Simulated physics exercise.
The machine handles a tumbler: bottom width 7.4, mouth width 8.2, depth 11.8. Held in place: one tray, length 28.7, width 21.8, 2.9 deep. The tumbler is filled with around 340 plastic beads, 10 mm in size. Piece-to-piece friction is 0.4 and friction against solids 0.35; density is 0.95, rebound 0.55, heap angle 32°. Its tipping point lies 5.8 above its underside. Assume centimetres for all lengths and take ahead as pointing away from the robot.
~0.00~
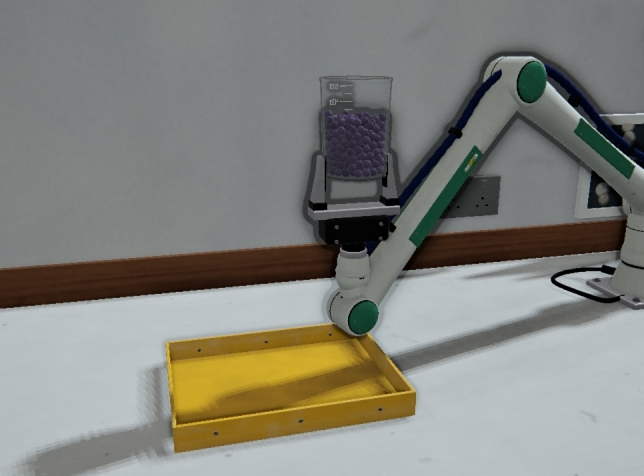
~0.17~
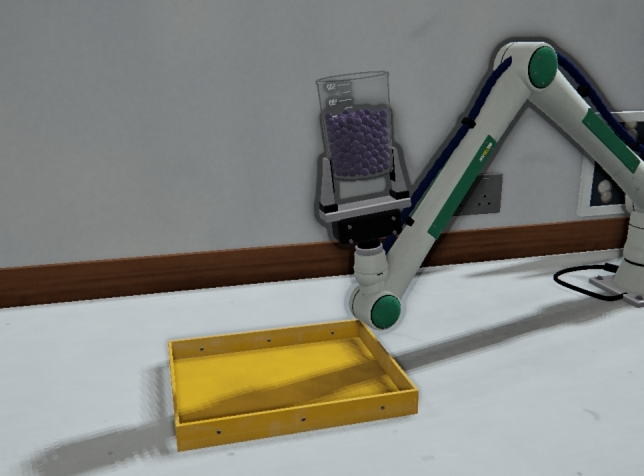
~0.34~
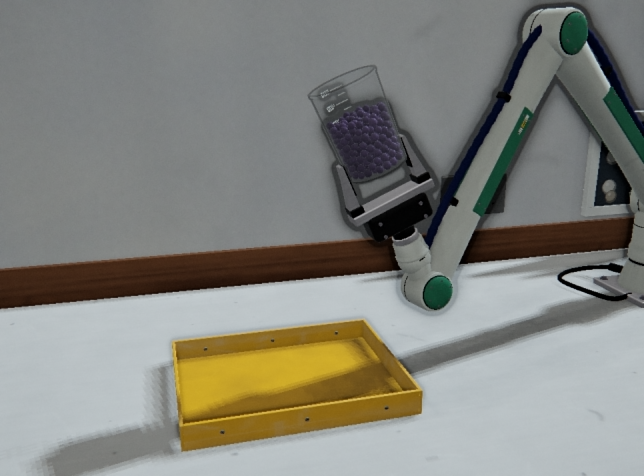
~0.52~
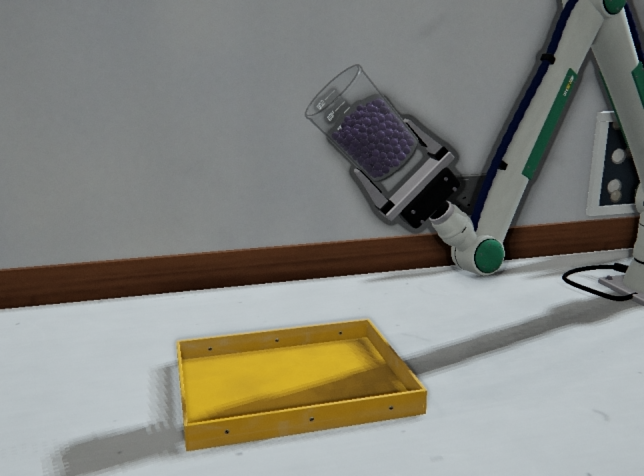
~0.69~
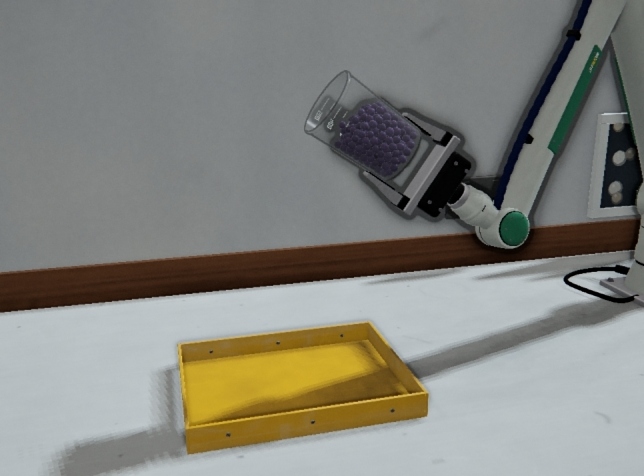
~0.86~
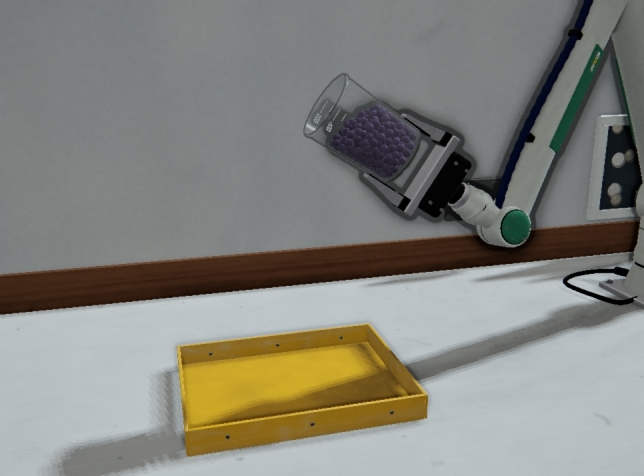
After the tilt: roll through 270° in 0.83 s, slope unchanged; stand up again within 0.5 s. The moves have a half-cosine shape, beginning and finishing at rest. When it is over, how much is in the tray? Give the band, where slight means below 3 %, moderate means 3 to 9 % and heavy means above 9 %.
The band is slight.
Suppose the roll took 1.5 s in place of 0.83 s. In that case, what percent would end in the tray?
Then about 0 per cent.
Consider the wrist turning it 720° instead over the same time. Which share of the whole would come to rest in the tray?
Around 0 %.
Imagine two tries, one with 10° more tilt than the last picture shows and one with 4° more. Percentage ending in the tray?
Around 0 percent on the first try, 0 percent on the second.
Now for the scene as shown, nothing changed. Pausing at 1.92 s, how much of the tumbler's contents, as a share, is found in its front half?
It's close to 55 percent.
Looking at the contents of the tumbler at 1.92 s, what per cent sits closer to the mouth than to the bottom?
Mouth-half share: Approx. 25 in a hundred.
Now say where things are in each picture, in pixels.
The first picture shows tumbler middle at (355, 128), upright; upper third of the load around (356, 126), from x 330 to 385, top at y 115; 345 in the tumbler.
The second picture shows tumbler middle at (357, 127), tipped 7°; upper third of the load around (358, 124), from x 330 to 385, top at y 110.
The third picture shows tumbler middle at (360, 127), tipped 24°; upper third of the load around (366, 125), from x 330 to 400, top at y 105.
The fourth picture shows tumbler middle at (364, 127), tipped 43°; upper third of the load around (374, 122), from x 335 to 410, top at y 105.
The fifth picture shows tumbler middle at (365, 130), tipped 55°; upper third of the load around (377, 124), from x 340 to 415, top at y 105.
The sixth picture shows tumbler middle at (364, 132), tipped 56°; upper third of the load around (376, 126), from x 335 to 415, top at y 110; 345 in the tumbler.
By 1.39 s, tipped 56°, highest piece 38 above the table; 345 in the tumbler.
By 1.92 s, tipped 31°, highest piece 37 above the table; 345 in the tumbler.
By 2.39 s, upright, highest piece 38 above the table; 345 in the tumbler.
By 3.09 s, upright, highest piece 38 above the table; 345 in the tumbler.
Final count, 345 in the tumbler. That is 0 % in the tray.
